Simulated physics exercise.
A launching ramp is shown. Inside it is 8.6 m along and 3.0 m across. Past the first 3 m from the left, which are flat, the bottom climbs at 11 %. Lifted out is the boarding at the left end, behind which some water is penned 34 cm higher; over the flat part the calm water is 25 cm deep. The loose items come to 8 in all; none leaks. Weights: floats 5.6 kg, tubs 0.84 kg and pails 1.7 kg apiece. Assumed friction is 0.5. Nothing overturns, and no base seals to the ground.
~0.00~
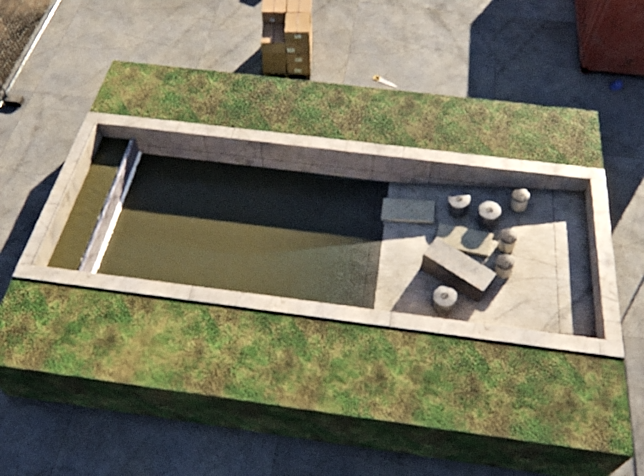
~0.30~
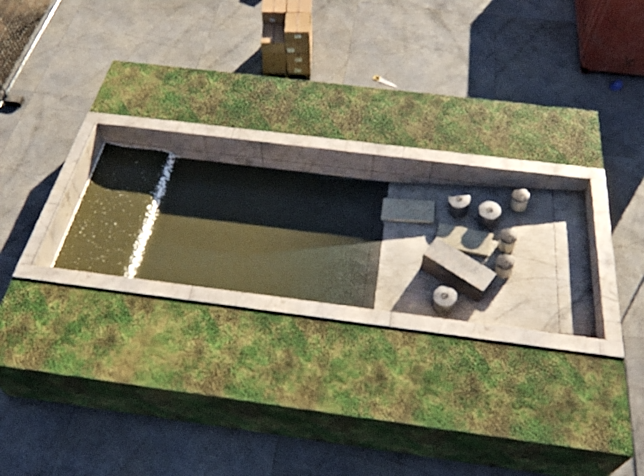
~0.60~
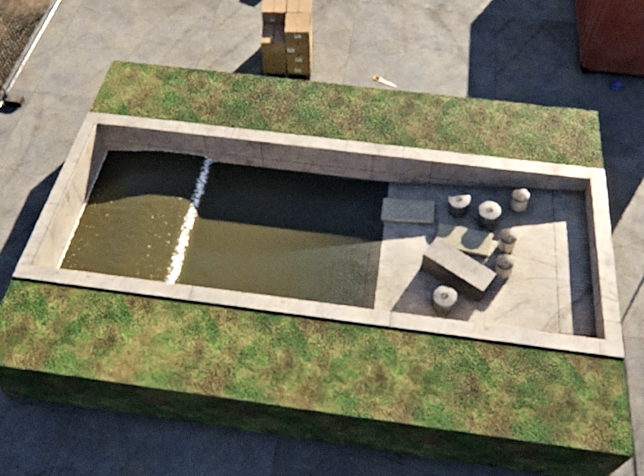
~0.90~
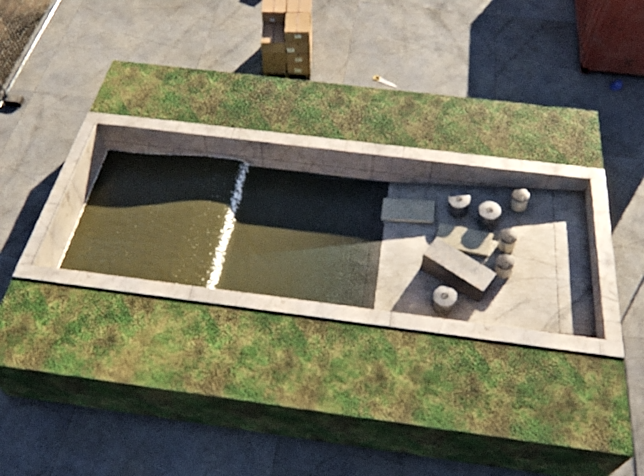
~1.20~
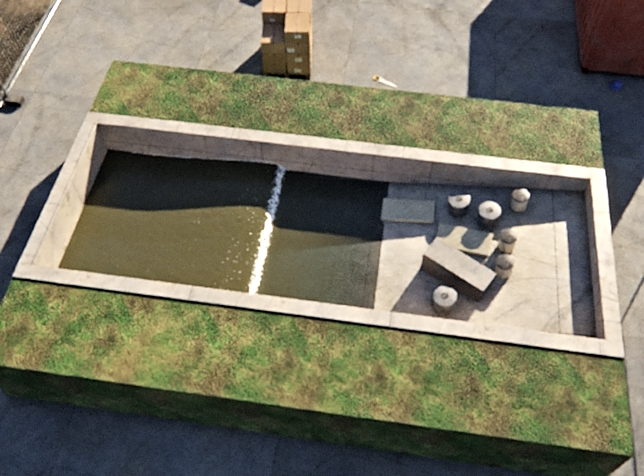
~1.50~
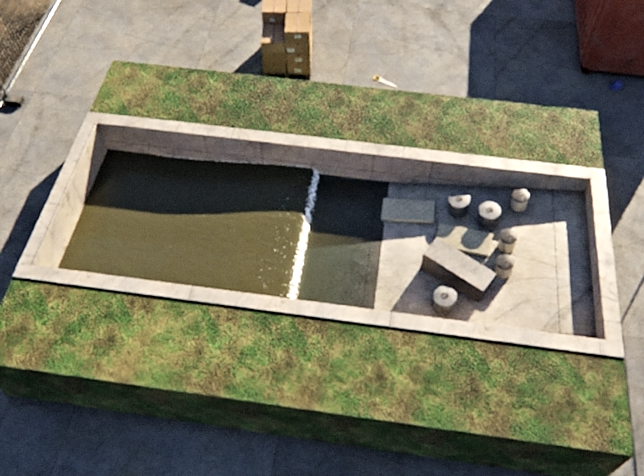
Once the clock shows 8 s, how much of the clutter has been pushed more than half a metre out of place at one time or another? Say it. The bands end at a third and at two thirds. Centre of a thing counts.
The share is in the middle band.
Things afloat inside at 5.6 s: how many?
It comes to 4.
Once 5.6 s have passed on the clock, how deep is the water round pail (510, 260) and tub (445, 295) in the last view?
Around 2 cm and 1 cm.
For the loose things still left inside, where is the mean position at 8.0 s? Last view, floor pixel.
Averaged position, last view: Near pixel (377, 233).
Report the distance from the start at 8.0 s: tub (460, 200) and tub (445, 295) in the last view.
In turn: 250 cm, 150 cm.
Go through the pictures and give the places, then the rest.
In the first frame, a float at (464, 239) rests on the ground; a tub at (447, 296) rests on the ground; 15.5 m2 under water; 0 of 8 have shifted.
In the second frame, a float at (464, 239), on the bottom; a tub at (447, 296) rests on the ground; water covers 15.5 m2; 0 of 8 have shifted.
In the third frame, a float at (464, 239) rests on the ground; a tub at (447, 296) rests on the ground; water covers 15.5 m2; 0 of 8 have shifted.
In the fourth frame, a float at (464, 239), on the bottom; a tub at (447, 296) rests on the ground; water covers 15.5 m2; 0 of 8 have shifted.
In the fifth frame, a float at (464, 239), on the bottom; a tub at (447, 296) rests on the ground; 15.5 m2 under water; 0 of 8 have shifted.
In the sixth frame, a float at (464, 239) rests on the ground; a tub at (447, 296), on the bottom; 15.5 m2 under water; 0 of 8 have shifted.
After 2.1 s 0 of 8 are over 50 cm from their spots; 0 afloat.
After 3.6 s 1 of 8 are over 50 cm from their spots; 4 afloat.
After 5.6 s 4 of 8 are over 50 cm from their spots; 4 afloat.
After 8.0 s 5 of 8 are over 50 cm from their spots, and 5 have been at some point; 5 afloat.
